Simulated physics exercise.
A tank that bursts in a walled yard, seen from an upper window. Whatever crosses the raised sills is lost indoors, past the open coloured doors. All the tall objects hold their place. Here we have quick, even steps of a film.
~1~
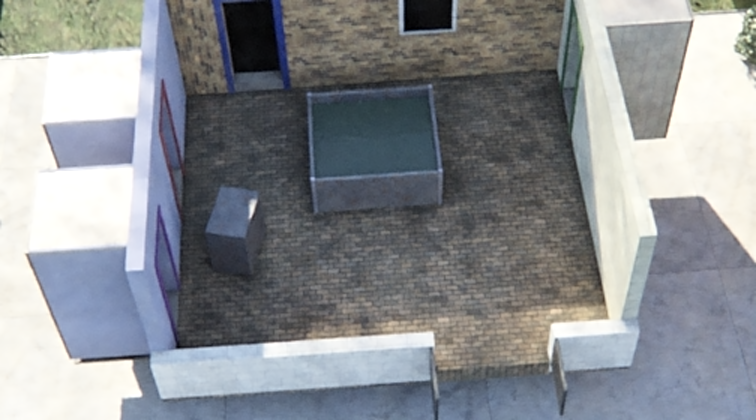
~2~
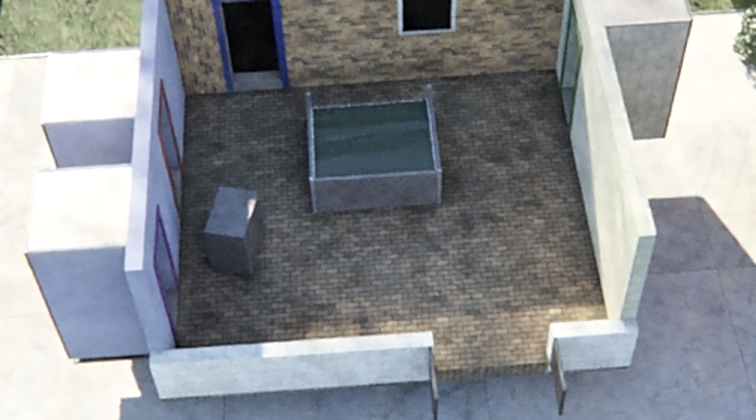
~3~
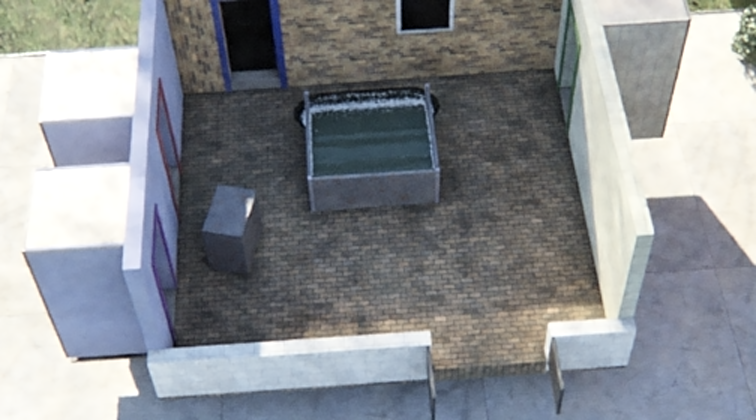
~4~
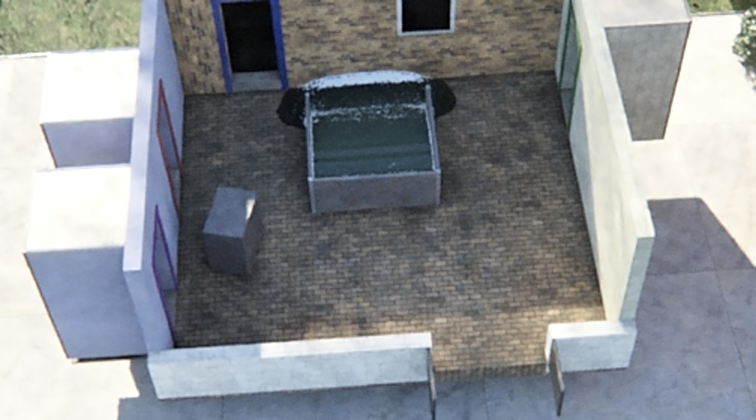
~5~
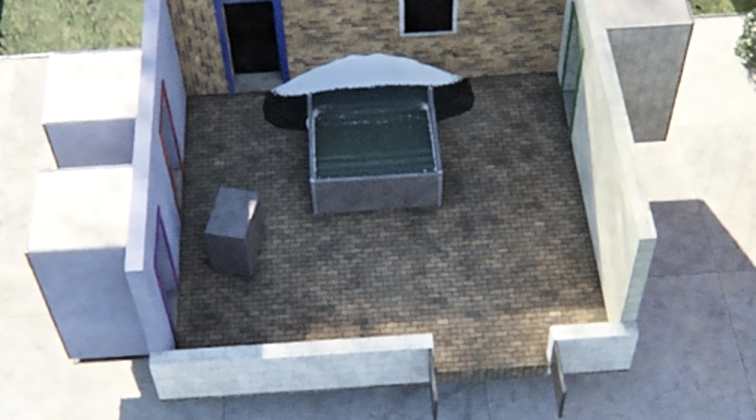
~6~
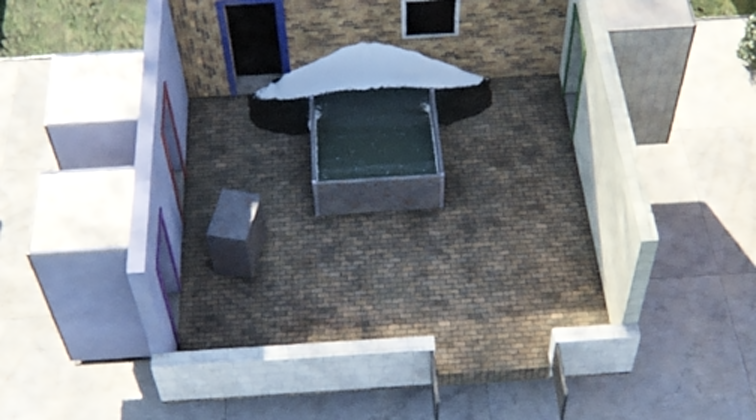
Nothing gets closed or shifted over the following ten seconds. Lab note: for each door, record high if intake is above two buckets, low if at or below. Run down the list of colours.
Red door: Low; green door: High; blue door: Low; purple door: High.
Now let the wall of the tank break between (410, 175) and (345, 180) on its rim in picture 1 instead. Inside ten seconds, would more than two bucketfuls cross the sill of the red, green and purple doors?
Going through them, the red one falls below the cutoff, the green one falls below the cutoff, the purple one clears the cutoff.
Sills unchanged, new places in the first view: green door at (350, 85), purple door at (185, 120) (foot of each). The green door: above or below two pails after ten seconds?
As I see it, the green door comes in higher.
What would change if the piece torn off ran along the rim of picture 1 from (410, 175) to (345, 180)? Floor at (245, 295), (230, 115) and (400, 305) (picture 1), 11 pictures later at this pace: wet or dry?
Taken in turn they're swamped, unwetted and swamped.
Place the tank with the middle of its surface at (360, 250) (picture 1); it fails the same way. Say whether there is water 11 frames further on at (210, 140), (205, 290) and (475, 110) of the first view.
In order: Submerged, untouched, submerged.
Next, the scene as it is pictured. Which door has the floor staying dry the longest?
I'd go with the purple one.
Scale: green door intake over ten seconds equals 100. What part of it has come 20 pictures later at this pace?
About 90 per cent.
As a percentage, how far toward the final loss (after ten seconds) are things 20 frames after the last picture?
Estimate: 20 %.
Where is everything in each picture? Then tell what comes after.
The tank at (373, 135) is whole and still, in the first picture.
Water pours out on the tank's far side and has run to a hidden place, in the second picture.
The front is at (302, 107), out from the gap on the tank's far side, in the third picture.
Water pours out on the tank's far side and has run to (289, 98), in the fourth picture.
The front is at (272, 92), out from the gap on the tank's far side, in the fifth picture.
Water pours out on the tank's far side and has run to (251, 96), in the sixth picture.
A moment on, water covers 20 % of the floor; the red door not reached, the green door not reached, the blue door wet at the sill, nothing in, the purple door not reached.
Next, water covers 30 % of the floor; the red door wet at the sill, nothing in, the green door over two buckets in, the blue door under two buckets in, the purple door not reached.
Then, water covers 55 % of the floor; the red door wet at the sill, nothing in, the green door far over two buckets in, the blue door under two buckets in, the purple door wet at the sill, nothing in.
Later, water covers 95 % of the floor; the red door wet at the sill, nothing in, the green door far over two buckets in, the blue door under two buckets in, the purple door over two buckets in.
In the end, water covers 100 % of the floor; the red door wet at the sill, nothing in, the green door far over two buckets in, the blue door under two buckets in, the purple door over two buckets in.
